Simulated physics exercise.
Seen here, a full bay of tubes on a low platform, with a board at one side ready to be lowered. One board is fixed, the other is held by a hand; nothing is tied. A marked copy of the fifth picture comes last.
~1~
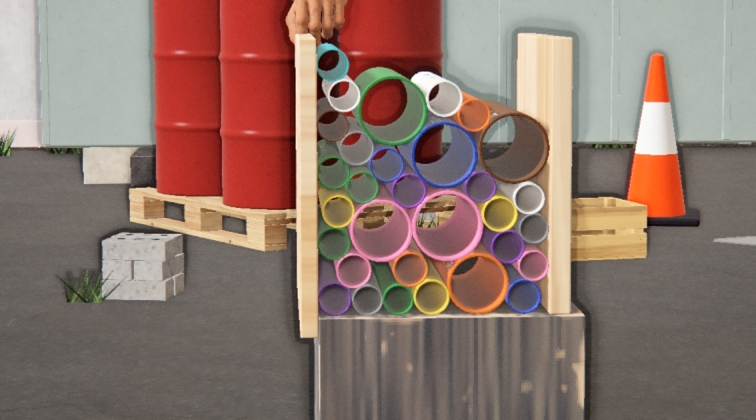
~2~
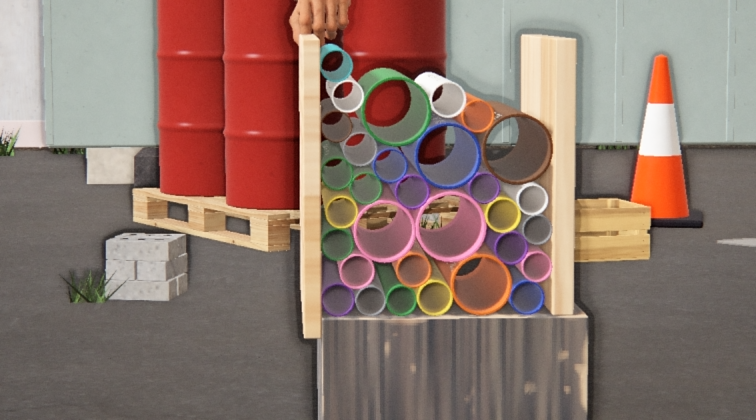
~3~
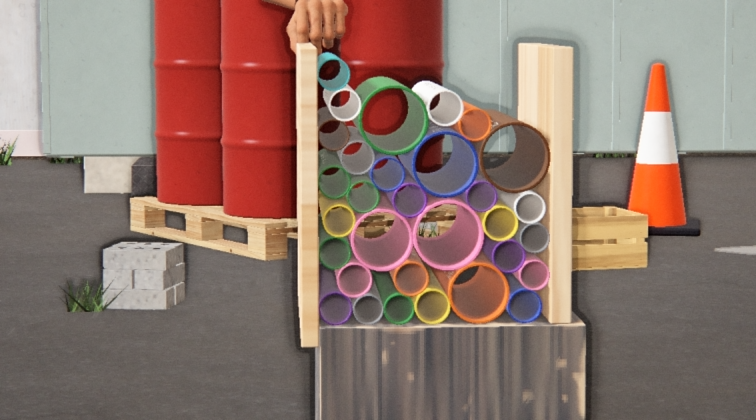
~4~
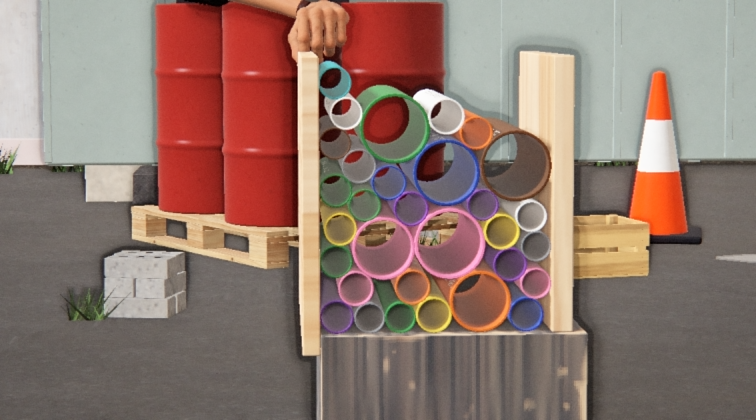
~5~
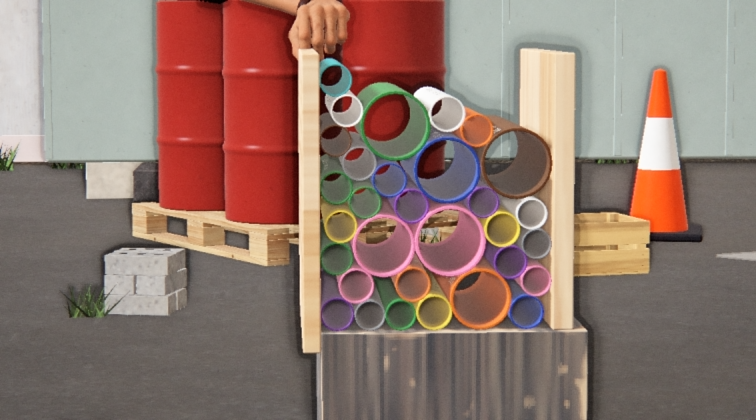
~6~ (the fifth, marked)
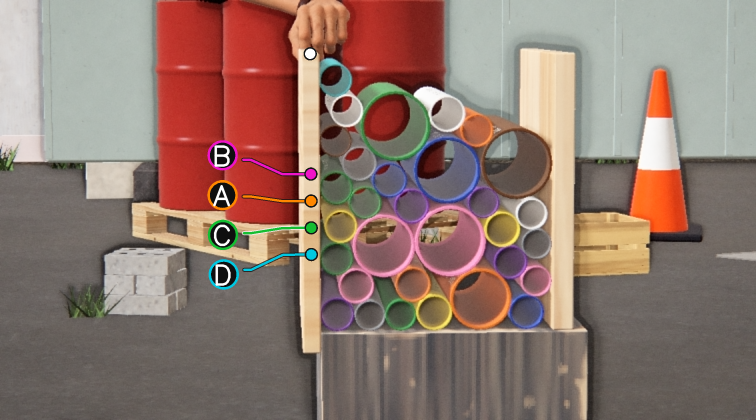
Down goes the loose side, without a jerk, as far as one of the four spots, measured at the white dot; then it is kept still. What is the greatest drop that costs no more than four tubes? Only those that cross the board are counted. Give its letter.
The lowest mark that will do is A.
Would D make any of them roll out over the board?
Yes, at D.
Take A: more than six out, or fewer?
At A, fewer than six.
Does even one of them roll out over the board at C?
Yes, at C.
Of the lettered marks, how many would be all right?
Two of the four.
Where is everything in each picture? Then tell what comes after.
Side board (306, 174); a purple tube (335, 299); a blue tube (524, 296), in the first picture.
A blue tube (527, 297); a pink tube (451, 227), in the second picture.
A green tube (335, 182); a grey tube (358, 158), in the third picture.
A brown tube (335, 143); a turquoise tube (335, 83), in the fourth picture.
Side board (309, 189); a purple tube (337, 314); a blue tube (526, 311), in the fifth picture.
On the marked copy, A at (311, 201); B at (311, 174); C at (311, 228); D at (312, 255); the white dot at (310, 54).
With A. Early on, top of the board (319, 120).
Further on, top of the board (320, 194).
At the end, top of the board (320, 200), three out over the board.
As for the rest, B one out over the board; C five out over the board; D more than four out over the board.
